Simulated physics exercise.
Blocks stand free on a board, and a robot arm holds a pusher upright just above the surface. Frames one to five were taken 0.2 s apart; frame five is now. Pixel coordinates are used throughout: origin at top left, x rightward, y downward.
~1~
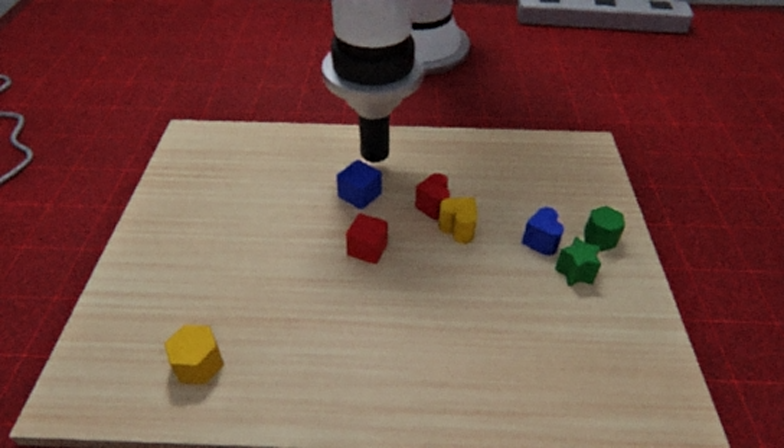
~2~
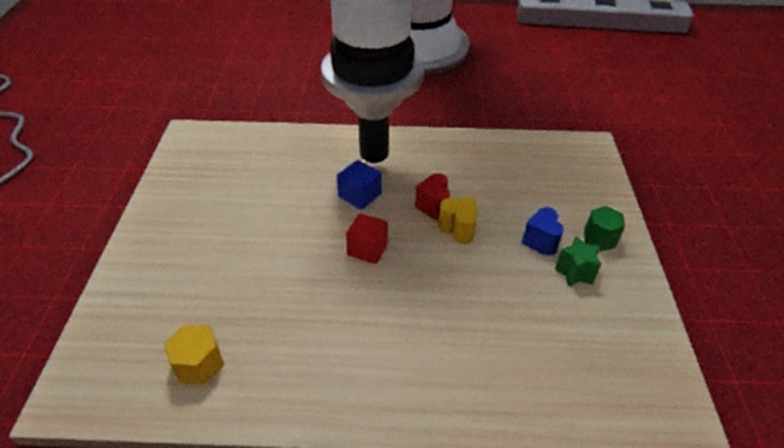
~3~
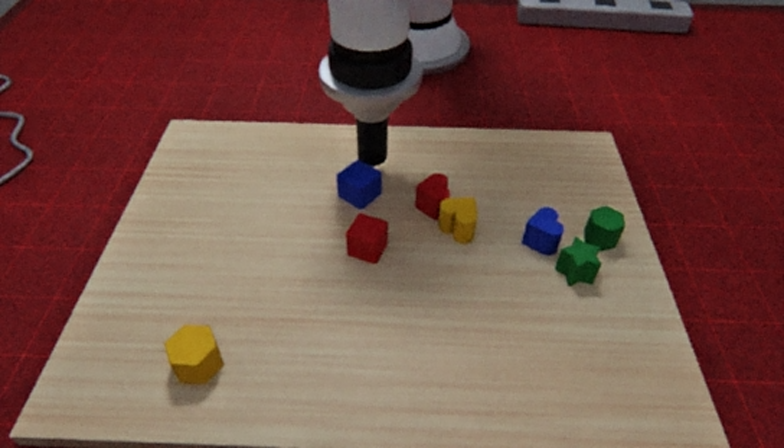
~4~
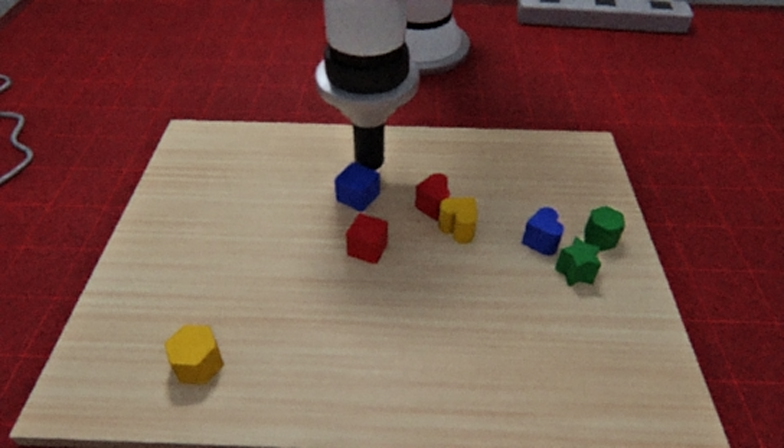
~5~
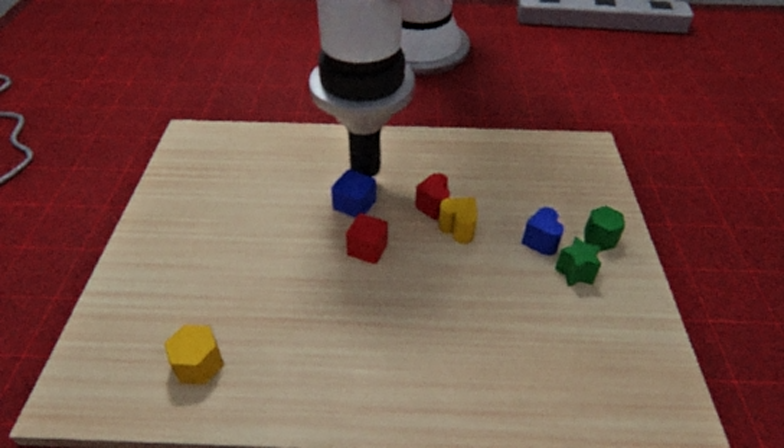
At first, a robot arm holds a black pusher upright just behind a blue block on a wooden board, with red, yellow, green and other blue blocks standing around it. The pusher edges slightly forward and left, then nudges the blue block a short way toward the viewer while the other blocks stay still.
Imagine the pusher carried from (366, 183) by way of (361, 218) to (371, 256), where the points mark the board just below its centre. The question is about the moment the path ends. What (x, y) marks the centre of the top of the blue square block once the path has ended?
Around pixel (330, 229).
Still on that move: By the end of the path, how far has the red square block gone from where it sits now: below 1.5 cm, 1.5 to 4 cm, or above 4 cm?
Distance: Above 4 cm.
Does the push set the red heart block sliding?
No, that is not what happens.
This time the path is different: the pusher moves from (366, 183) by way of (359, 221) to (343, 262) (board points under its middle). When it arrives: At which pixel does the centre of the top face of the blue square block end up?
It sits at (304, 248).
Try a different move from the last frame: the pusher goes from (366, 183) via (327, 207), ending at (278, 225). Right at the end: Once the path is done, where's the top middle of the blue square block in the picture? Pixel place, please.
The centre of its top will be at (334, 208).
What follows on the original path. One third of the way, pusher at (360, 193); blue square block at (344, 207).
Two thirds of the way, pusher at (362, 217); blue square block at (332, 224), turned 25° clockwise; red square block at (372, 237).
At the end, pusher at (371, 243); blue square block at (330, 229), turned 45° clockwise; red square block at (386, 263), turned 15° anticlockwise; red heart block unmoved.
